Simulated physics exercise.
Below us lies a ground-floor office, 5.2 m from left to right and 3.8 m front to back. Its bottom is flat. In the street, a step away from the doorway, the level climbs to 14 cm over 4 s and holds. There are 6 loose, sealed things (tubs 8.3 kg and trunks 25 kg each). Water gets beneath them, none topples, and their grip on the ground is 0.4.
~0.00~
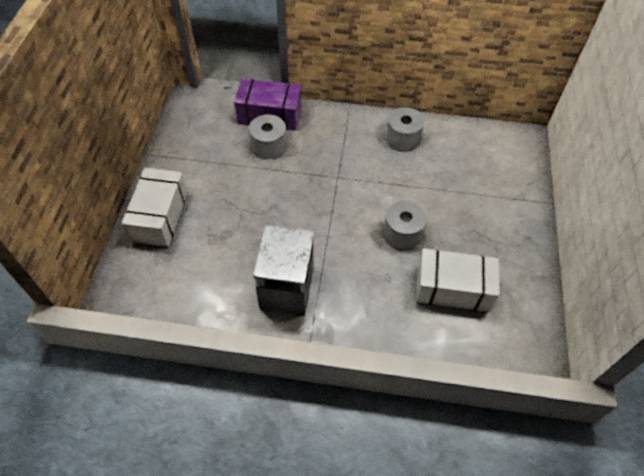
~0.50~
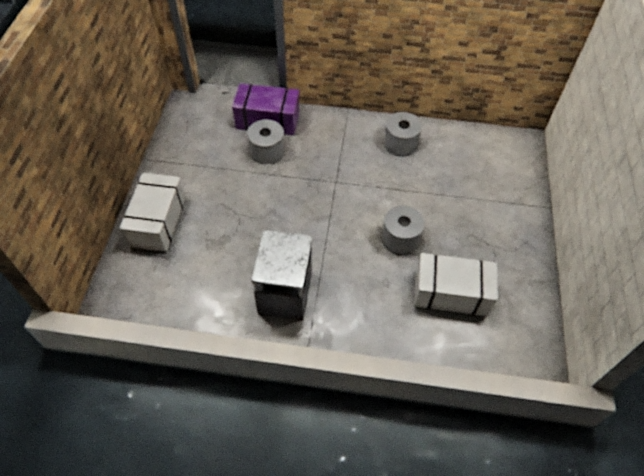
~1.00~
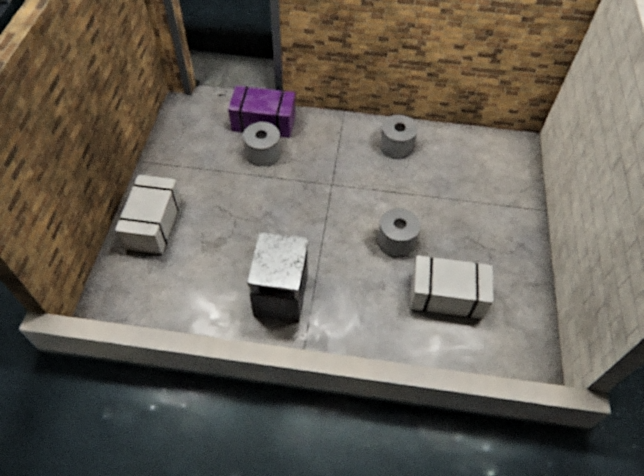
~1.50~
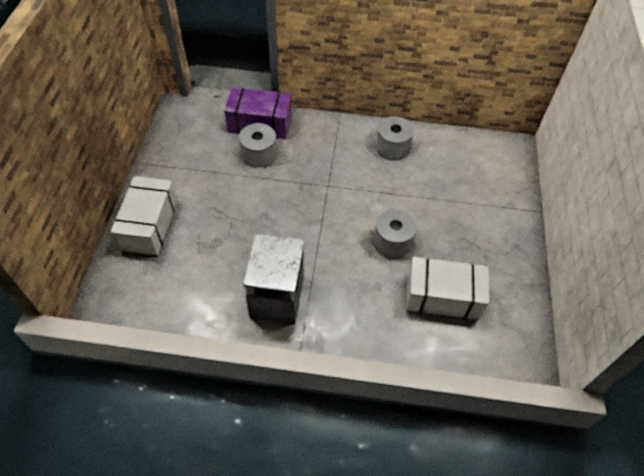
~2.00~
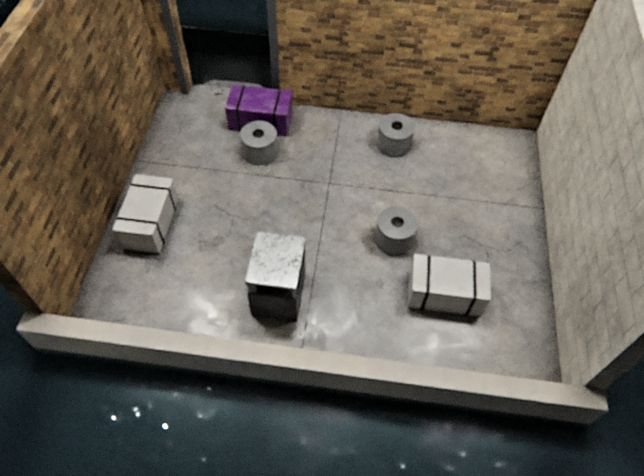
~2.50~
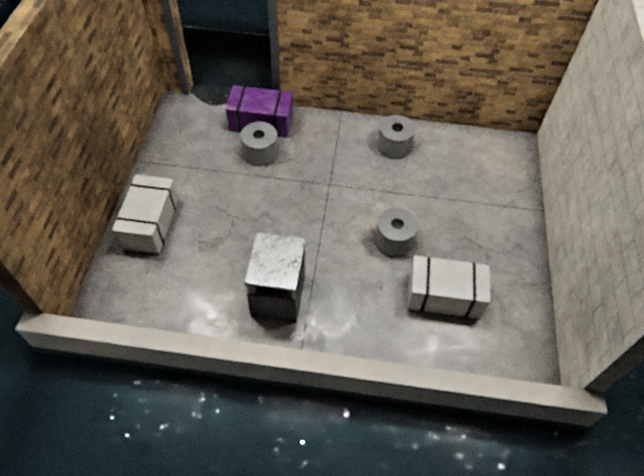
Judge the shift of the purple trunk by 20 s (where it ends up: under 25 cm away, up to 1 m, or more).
Purple trunk ends far away.
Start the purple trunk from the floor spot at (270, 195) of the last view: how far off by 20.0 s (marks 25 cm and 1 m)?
It travels far.
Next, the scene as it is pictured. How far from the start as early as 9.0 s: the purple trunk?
Roughly 30 cm by then.
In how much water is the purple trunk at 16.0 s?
Roughly 5 cm.
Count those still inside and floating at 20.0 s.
5 of them.
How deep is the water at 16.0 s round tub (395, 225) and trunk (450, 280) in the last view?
Roughly 3 and 5 cm.
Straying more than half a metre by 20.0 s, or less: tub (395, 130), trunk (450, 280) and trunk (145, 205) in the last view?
In that order: More, short of it, over.
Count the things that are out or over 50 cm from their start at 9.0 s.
I count 0.
After 4.0 s the purple trunk is near (259, 101), 0.0 m from its start, aground; 0 afloat.
After 9.0 s the purple trunk is near (260, 115), 0.3 m from its start, aground; 0 afloat.
After 16.0 s the purple trunk is near (263, 140), 0.7 m from its start, aground; 1 afloat.
After 20.0 s the purple trunk is near (278, 188), 1.5 m from its start, afloat; 5 afloat.
